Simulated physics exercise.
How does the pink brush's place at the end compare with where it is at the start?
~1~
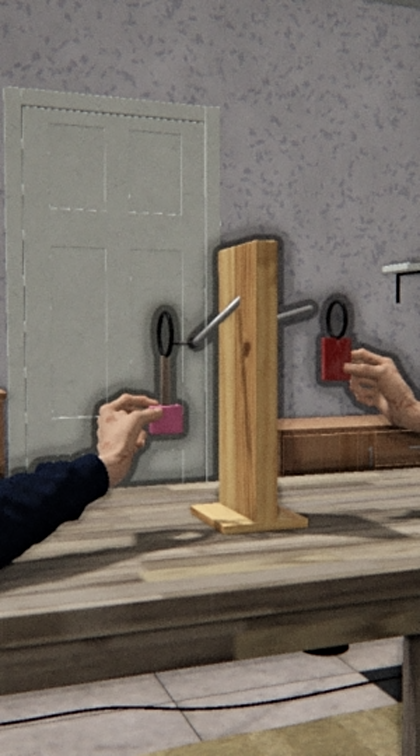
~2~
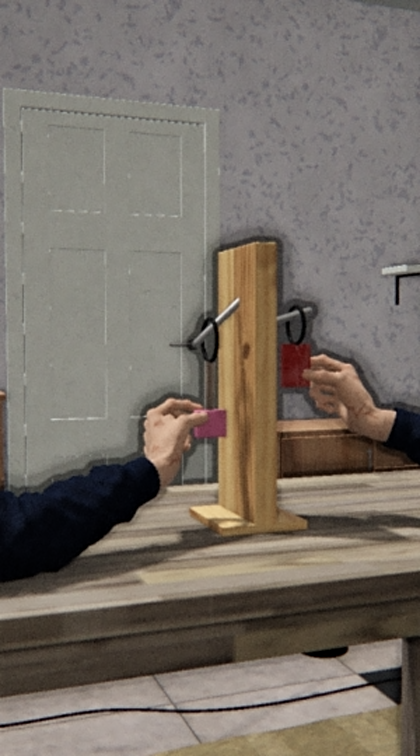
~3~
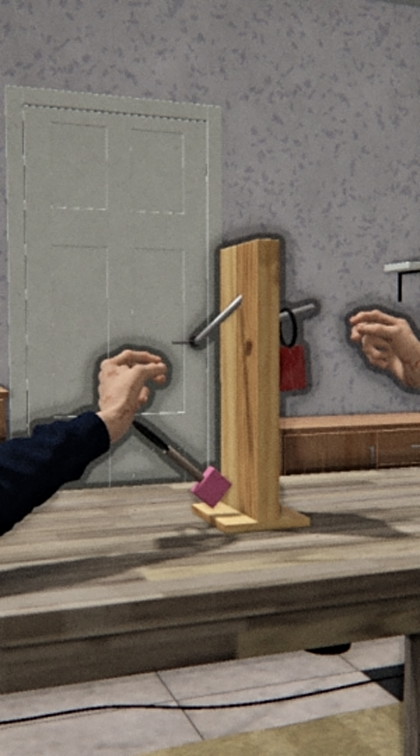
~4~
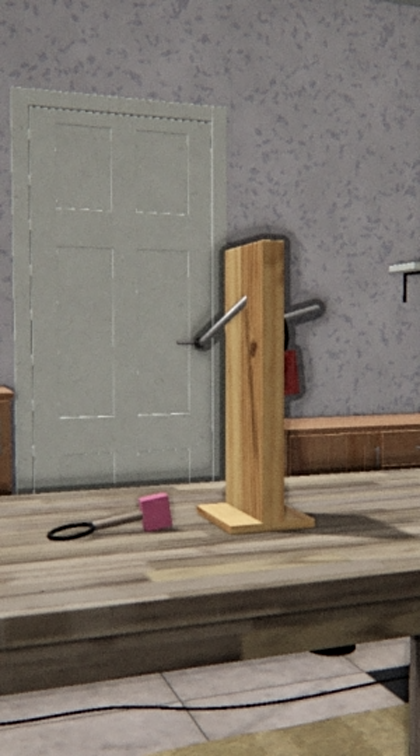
At the start the pink brush is held up in a hand to the left of the wooden stand. By the end it lies on the table, lower down and a little farther left.
A pink brush drops from a wooden peg stand to the table while a red tag stays hooked.
